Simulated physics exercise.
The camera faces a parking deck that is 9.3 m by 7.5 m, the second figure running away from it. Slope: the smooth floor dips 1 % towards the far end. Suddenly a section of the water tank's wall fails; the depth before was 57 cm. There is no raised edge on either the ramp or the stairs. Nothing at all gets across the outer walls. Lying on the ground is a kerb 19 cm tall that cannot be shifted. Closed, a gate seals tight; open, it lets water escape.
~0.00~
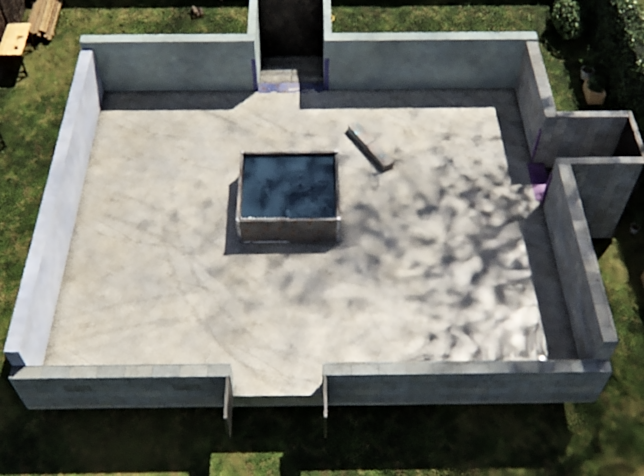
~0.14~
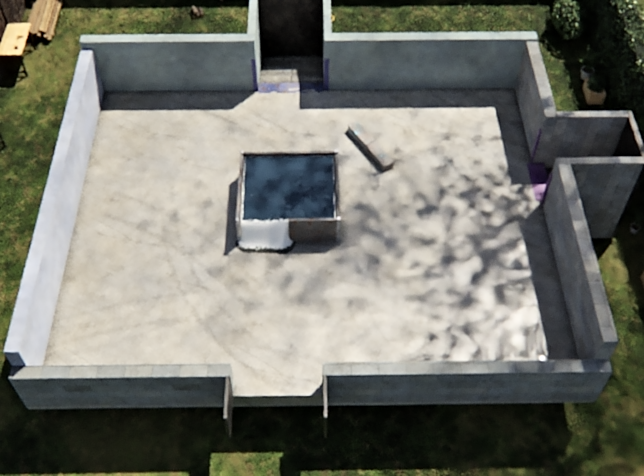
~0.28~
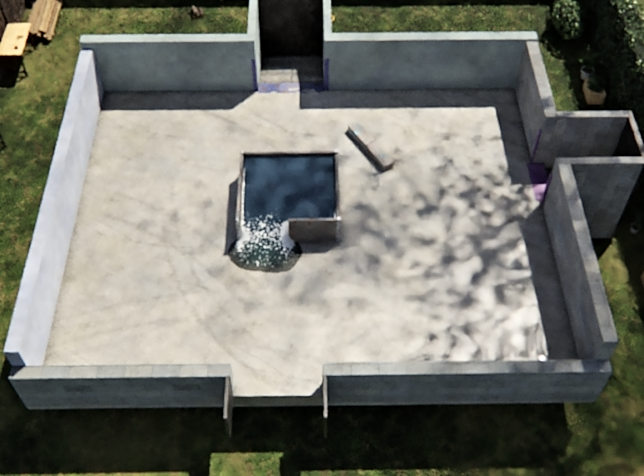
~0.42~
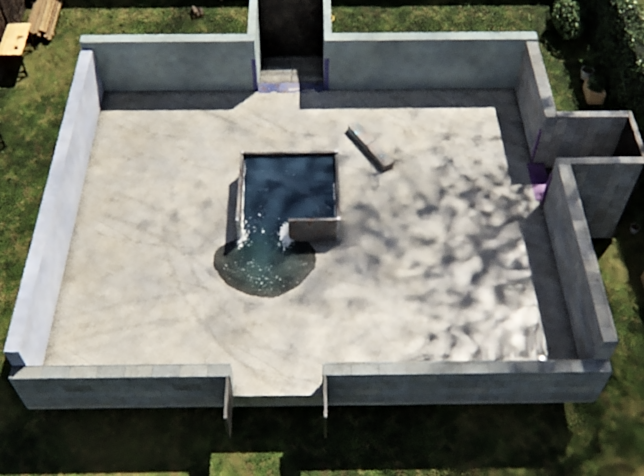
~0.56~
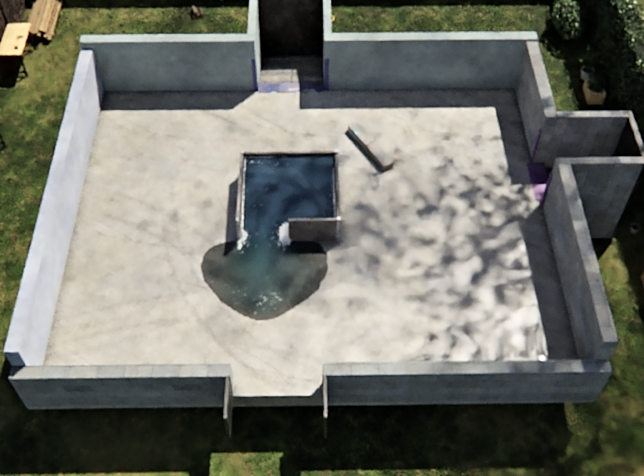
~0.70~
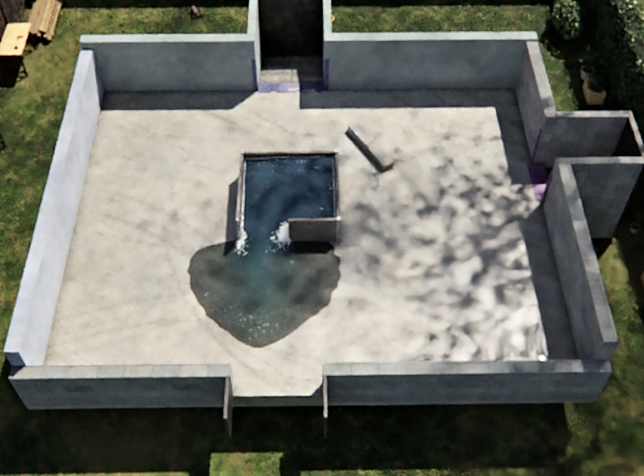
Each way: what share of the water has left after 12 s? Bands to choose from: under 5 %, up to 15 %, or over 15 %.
Gate opening more than 15 %, stair shaft (marked purple) under 5 %, basement ramp (marked blue) less than 5 %.
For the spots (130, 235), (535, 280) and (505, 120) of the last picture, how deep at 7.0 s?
Depth readings in turn - 2, 2, 0 cm.
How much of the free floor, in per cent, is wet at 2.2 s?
Around 20 per cent wet.
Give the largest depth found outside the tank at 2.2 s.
I'd say near 20 centimetres.
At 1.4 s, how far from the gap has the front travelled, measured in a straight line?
It's close to 3.4 metres.
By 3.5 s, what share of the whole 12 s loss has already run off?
Roughly 50 %.
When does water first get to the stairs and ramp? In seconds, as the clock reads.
Arrival: Stairs not within the 12 s, ramp 12.0 s.
After 1.4 s water covers 15 % of the floor and is deepest (26 cm) near (256, 250); gone so far, the gate opening 1 %, the stair shaft (marked purple) 0 %, the basement ramp (marked blue) 0 %.
After 2.2 s water covers 20 % of the floor and is deepest (20 cm) near (208, 383); gone so far, the gate opening 6 %, the stair shaft (marked purple) 0 %, the basement ramp (marked blue) 0 %.
After 3.5 s water covers 25 % of the floor and is deepest (19 cm) near (39, 385); gone so far, the gate opening 14 %, the stair shaft (marked purple) 0 %, the basement ramp (marked blue) 0 %.
After 7.0 s water covers 45 % of the floor and is deepest (8 cm) near (39, 385); gone so far, the gate opening 24 %, the stair shaft (marked purple) 0 %, the basement ramp (marked blue) 0 %.
After 12.0 s water covers 55 % of the floor and is deepest (6 cm) near (103, 100); gone so far, the gate opening 28 %, the stair shaft (marked purple) 0 %, the basement ramp (marked blue) 0 %.
